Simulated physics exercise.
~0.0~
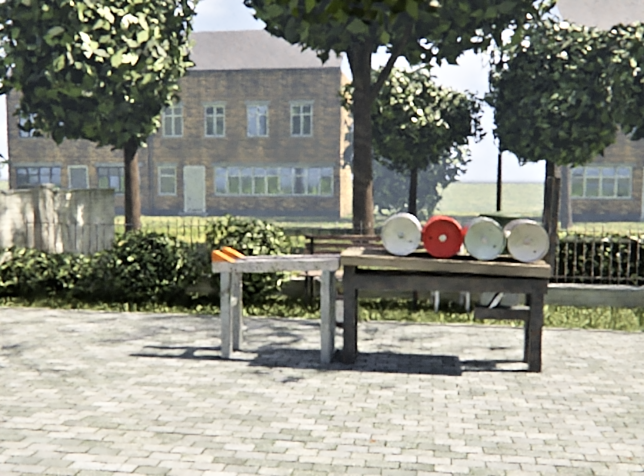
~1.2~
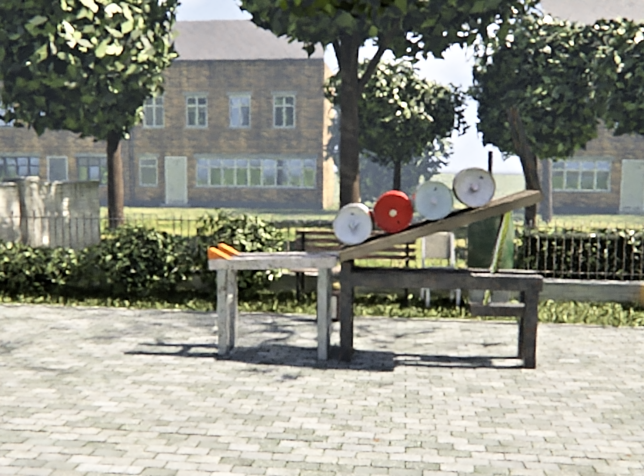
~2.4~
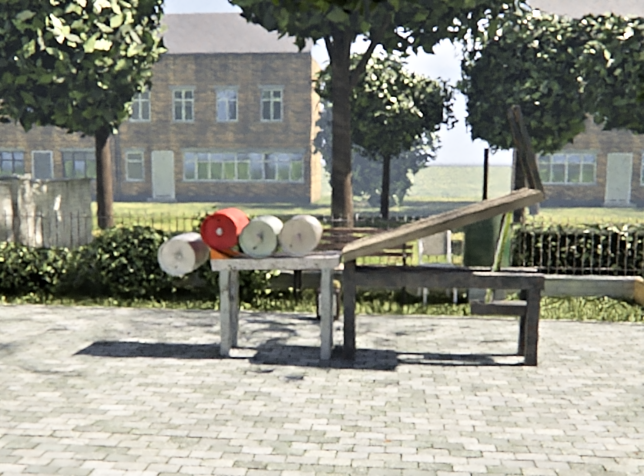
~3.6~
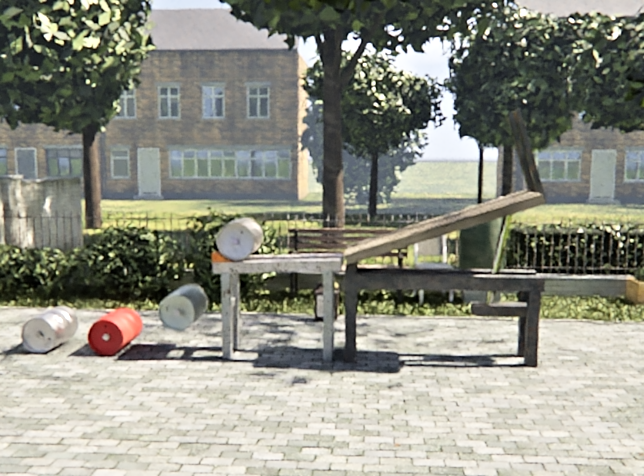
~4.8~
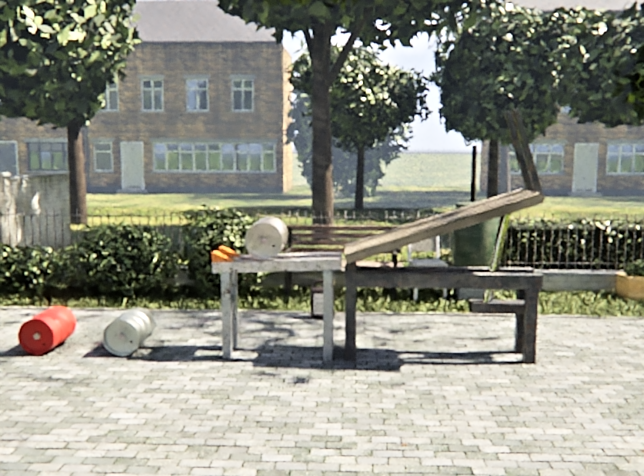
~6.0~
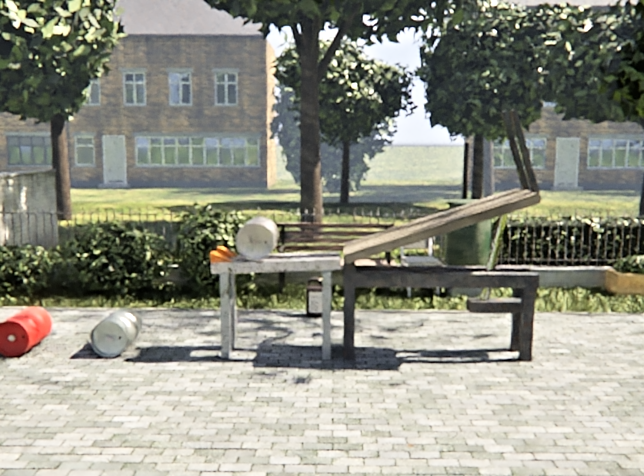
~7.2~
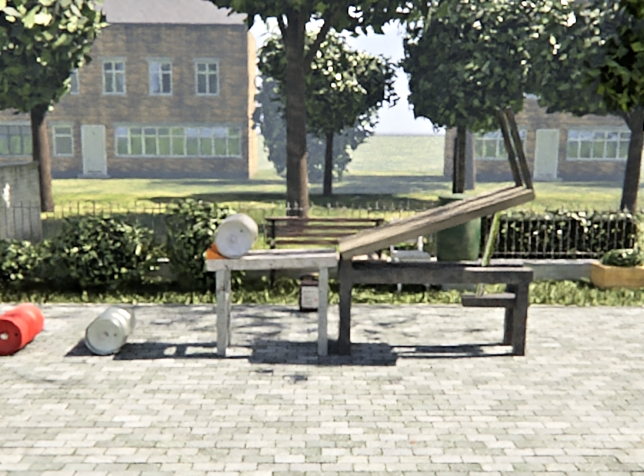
On a paved area by some trees, a wooden deck tilted up and sent three pale kegs and a red one rolling left onto a rack, where three, including the red, dropped off the end and one stayed by the orange stop.
